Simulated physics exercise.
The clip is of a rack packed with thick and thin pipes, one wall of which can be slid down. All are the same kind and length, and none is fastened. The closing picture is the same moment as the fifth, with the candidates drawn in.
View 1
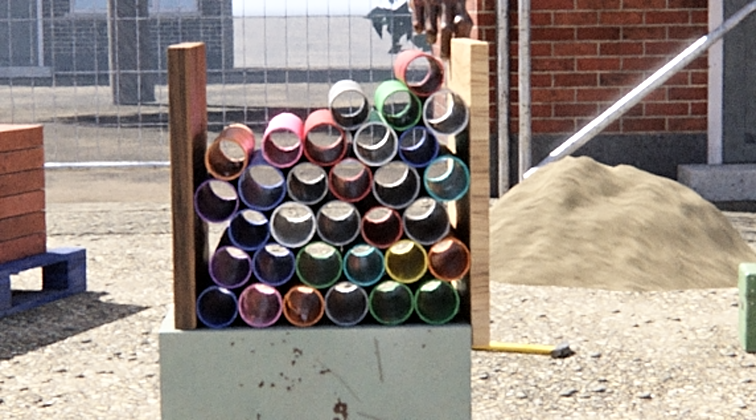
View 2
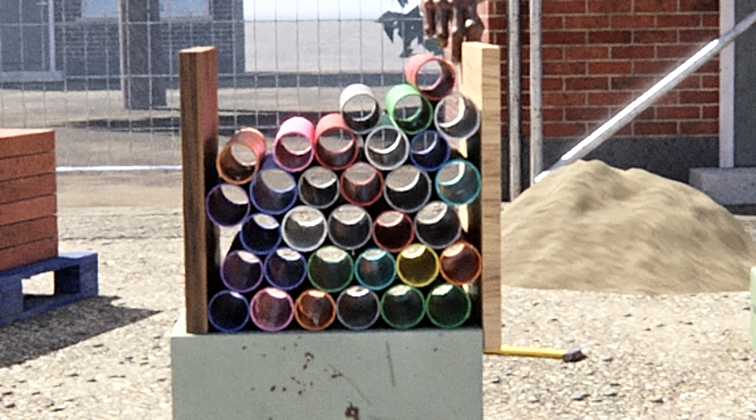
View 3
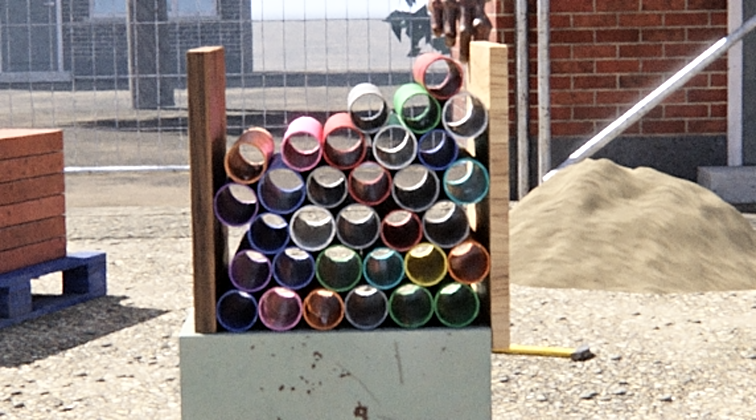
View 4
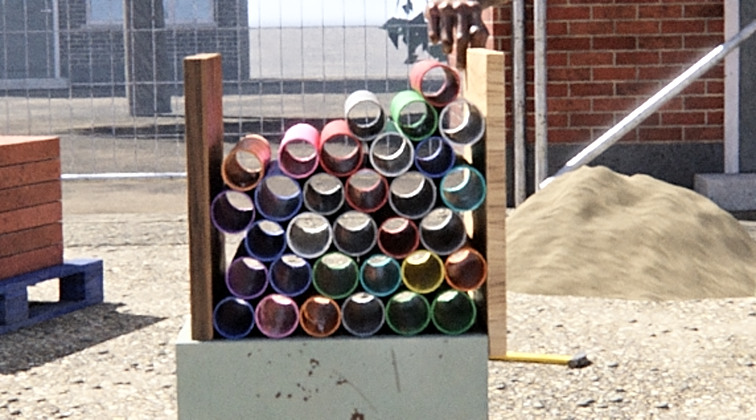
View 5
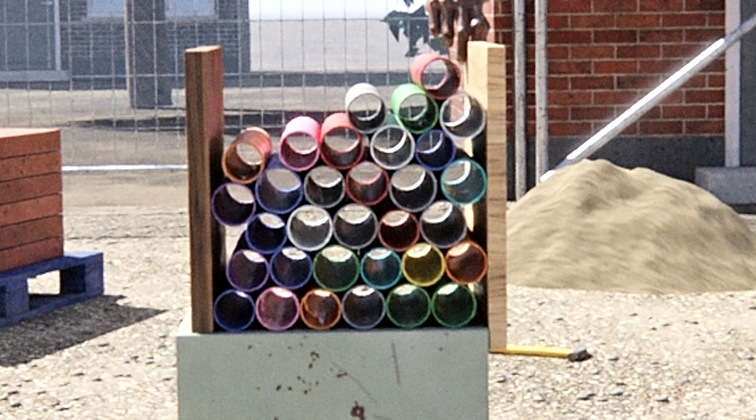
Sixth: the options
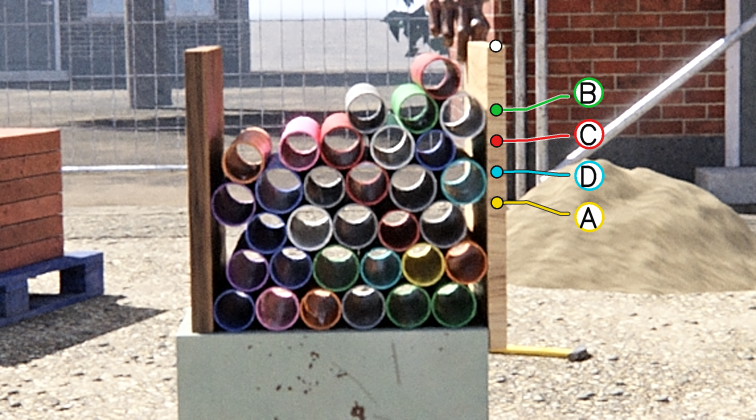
A hand rested at the top of the right-hand board beside a rack stacked with colourful pipes, and nothing in the stack moved while the whole view only shifted slightly.
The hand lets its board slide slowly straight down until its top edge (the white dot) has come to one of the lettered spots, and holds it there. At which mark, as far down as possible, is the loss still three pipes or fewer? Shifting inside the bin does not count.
The lowest mark that will do is A.
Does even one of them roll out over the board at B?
No, at B.
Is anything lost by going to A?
Yes.
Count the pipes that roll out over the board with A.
With A, two.
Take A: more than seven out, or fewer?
Fewer than seven.
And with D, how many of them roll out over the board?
With D, two.
On the marked copy, A at (497, 203); B at (496, 110); C at (496, 141); D at (497, 172); the white dot at (496, 46).
Following A. Soon after the start, top of the board (486, 116).
Later, top of the board (487, 196).
In the end, top of the board (487, 202), two out over the board.
As for the rest, B none out over the board; C none out over the board; D two out over the board.
